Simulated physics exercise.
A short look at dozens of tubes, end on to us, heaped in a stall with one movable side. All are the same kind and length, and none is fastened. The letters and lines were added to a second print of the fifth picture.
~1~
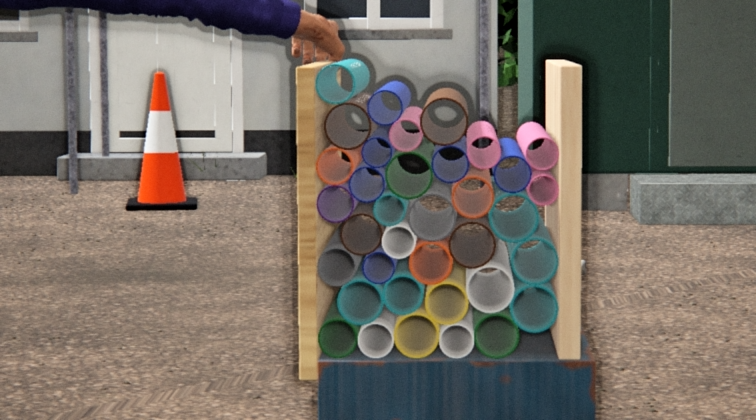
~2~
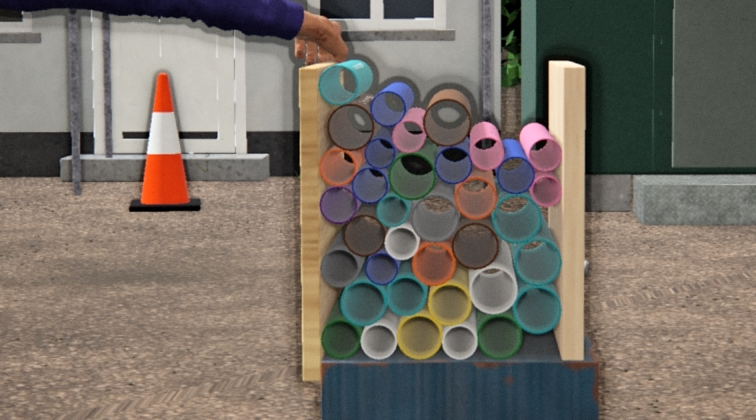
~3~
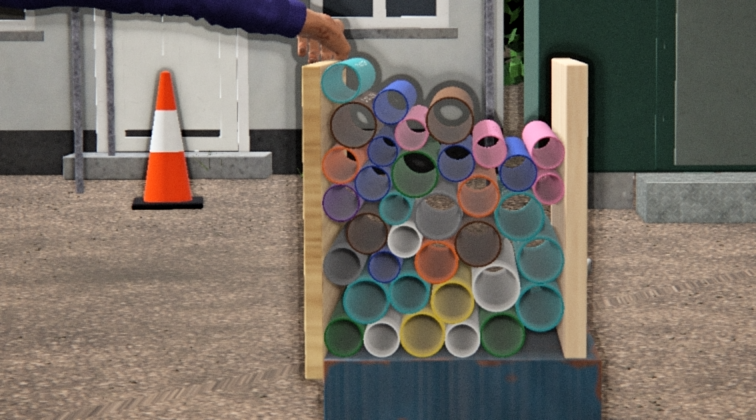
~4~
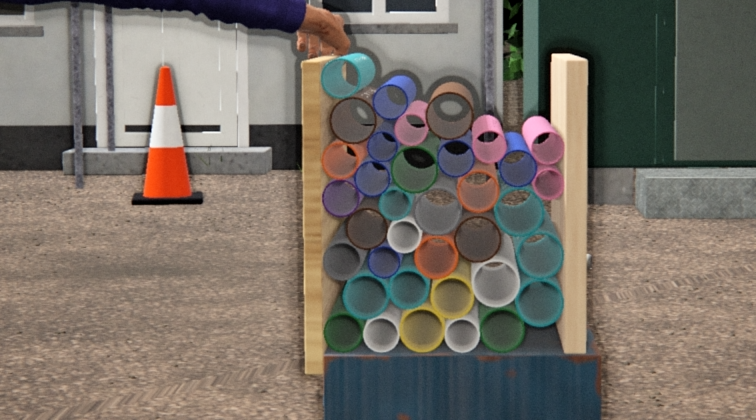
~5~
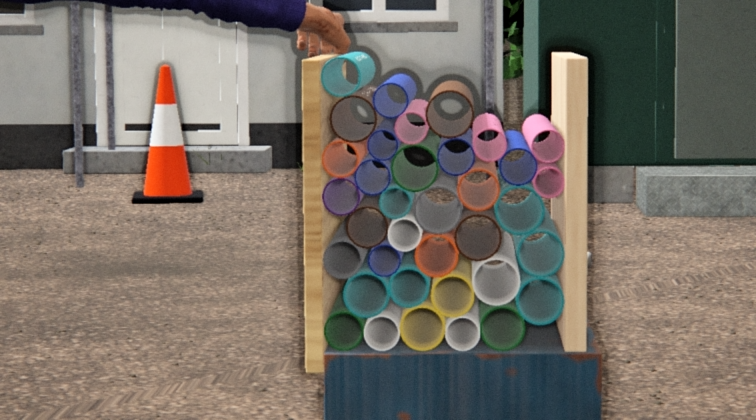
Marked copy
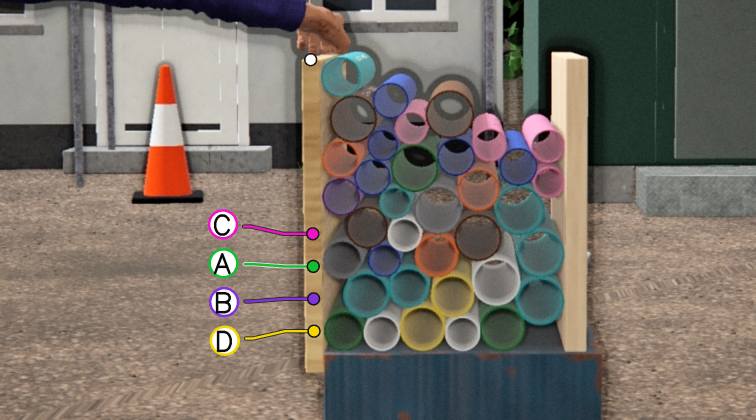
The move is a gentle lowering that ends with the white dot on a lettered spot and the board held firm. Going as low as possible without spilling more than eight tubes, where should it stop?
Lower it to A and no more.
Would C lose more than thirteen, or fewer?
It loses fewer than thirteen.
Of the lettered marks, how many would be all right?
The number is two.
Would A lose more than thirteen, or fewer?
Fewer than thirteen.
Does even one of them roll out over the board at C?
At C: Yes.
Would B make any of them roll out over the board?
Yes.
On the copy, A at (313, 266); B at (313, 299); C at (313, 234); D at (314, 331); the white dot at (311, 60).
On A. First, top of the board (322, 149).
Then, top of the board (323, 247).
Finally, top of the board (323, 265), eight out over the board.
By contrast, B more than eight out over the board; C about four out over the board; D more than eight out over the board.
